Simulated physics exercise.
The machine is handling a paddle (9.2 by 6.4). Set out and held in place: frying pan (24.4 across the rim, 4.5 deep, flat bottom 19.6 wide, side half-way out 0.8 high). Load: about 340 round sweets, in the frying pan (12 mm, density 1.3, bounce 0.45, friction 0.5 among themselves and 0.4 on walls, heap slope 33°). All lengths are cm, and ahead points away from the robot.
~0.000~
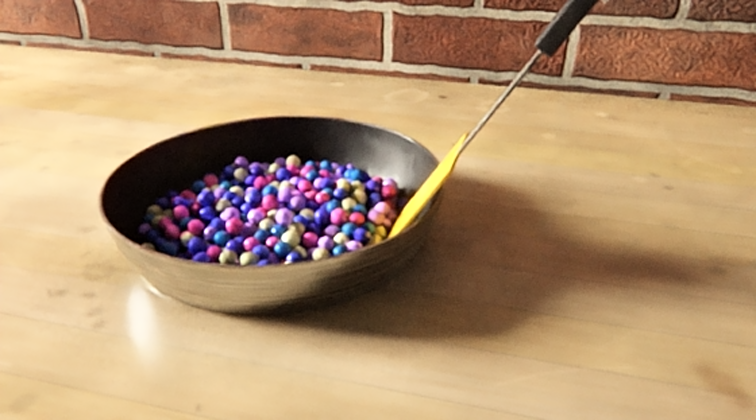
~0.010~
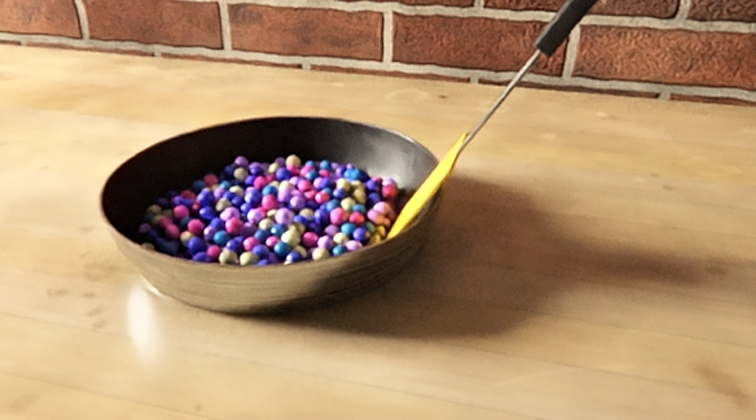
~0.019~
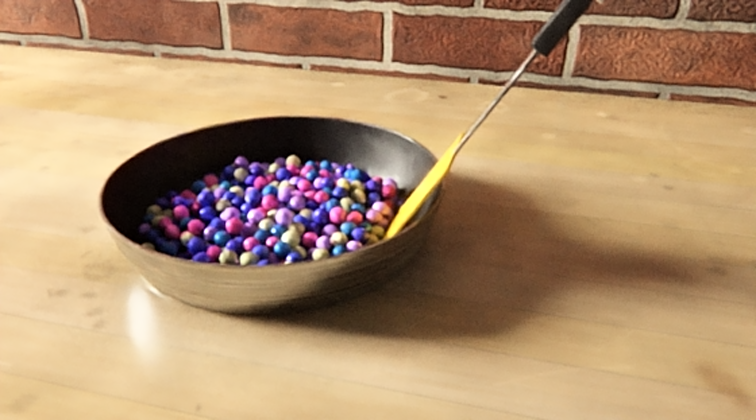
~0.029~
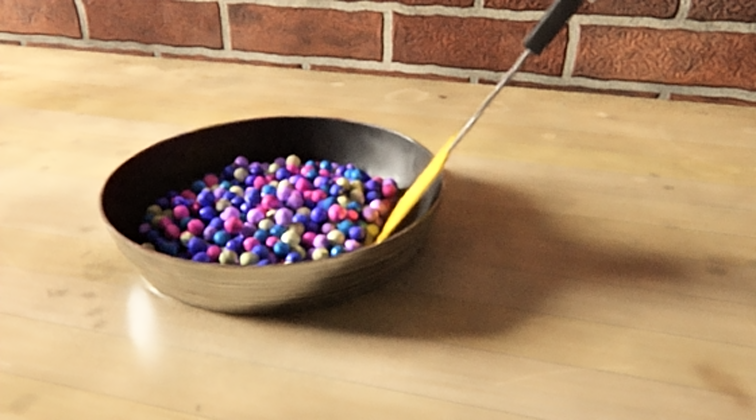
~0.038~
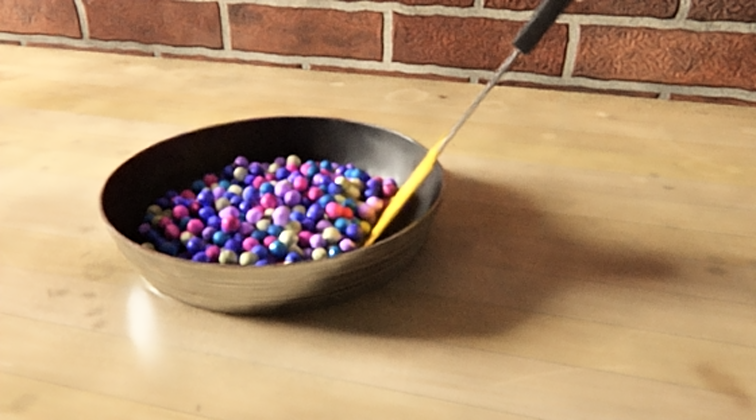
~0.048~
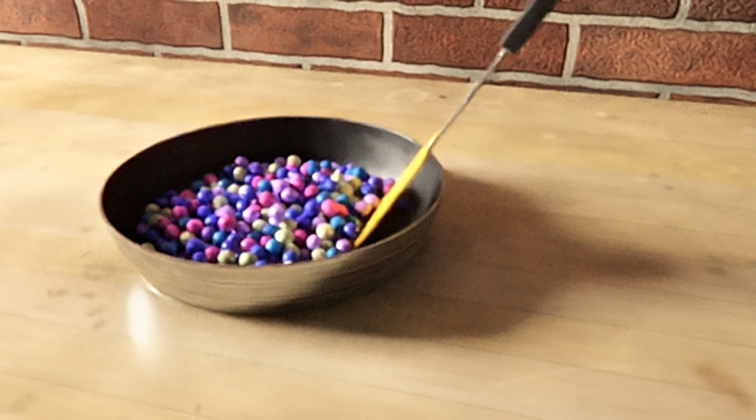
A dark frying pan holds colourful round sweets while a yellow paddle pushes slightly left through them.
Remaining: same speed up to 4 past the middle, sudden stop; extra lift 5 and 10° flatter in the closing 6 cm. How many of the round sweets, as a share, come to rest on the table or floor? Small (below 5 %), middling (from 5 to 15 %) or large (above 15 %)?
Answer: Small; below 5 % of the round sweets finish on the table or floor.
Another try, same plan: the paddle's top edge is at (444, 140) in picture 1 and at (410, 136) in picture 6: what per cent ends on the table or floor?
Some 0 per cent.
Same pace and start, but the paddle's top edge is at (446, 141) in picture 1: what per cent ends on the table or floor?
Some 0 per cent.
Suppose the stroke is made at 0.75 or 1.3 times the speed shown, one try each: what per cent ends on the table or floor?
Some 0 and 5 per cent.
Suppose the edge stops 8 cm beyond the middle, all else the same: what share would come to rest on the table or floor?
It would be near 10 per cent.
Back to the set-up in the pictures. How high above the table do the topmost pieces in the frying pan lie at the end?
About 4.0 cm.
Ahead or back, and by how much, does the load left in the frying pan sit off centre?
About 3.5 cm ahead.
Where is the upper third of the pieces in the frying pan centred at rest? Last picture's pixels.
At about (201, 198).
After 0.10 s, sloping 57°, highest piece 5 above the table; 344 in the frying pan.
After 0.15 s, sloping 52°, highest piece 6 above the table; 344 in the frying pan.
After 0.37 s, sloping 47°, highest piece 5 above the table; 343 in the frying pan, 1 on the blade or in flight.
After 1.42 s, sloping 47°, highest piece 4 above the table; 343 in the frying pan, 1 on the table or floor.
At rest, 343 in the frying pan, 1 on the table or floor. That is 0 % on the table or floor.
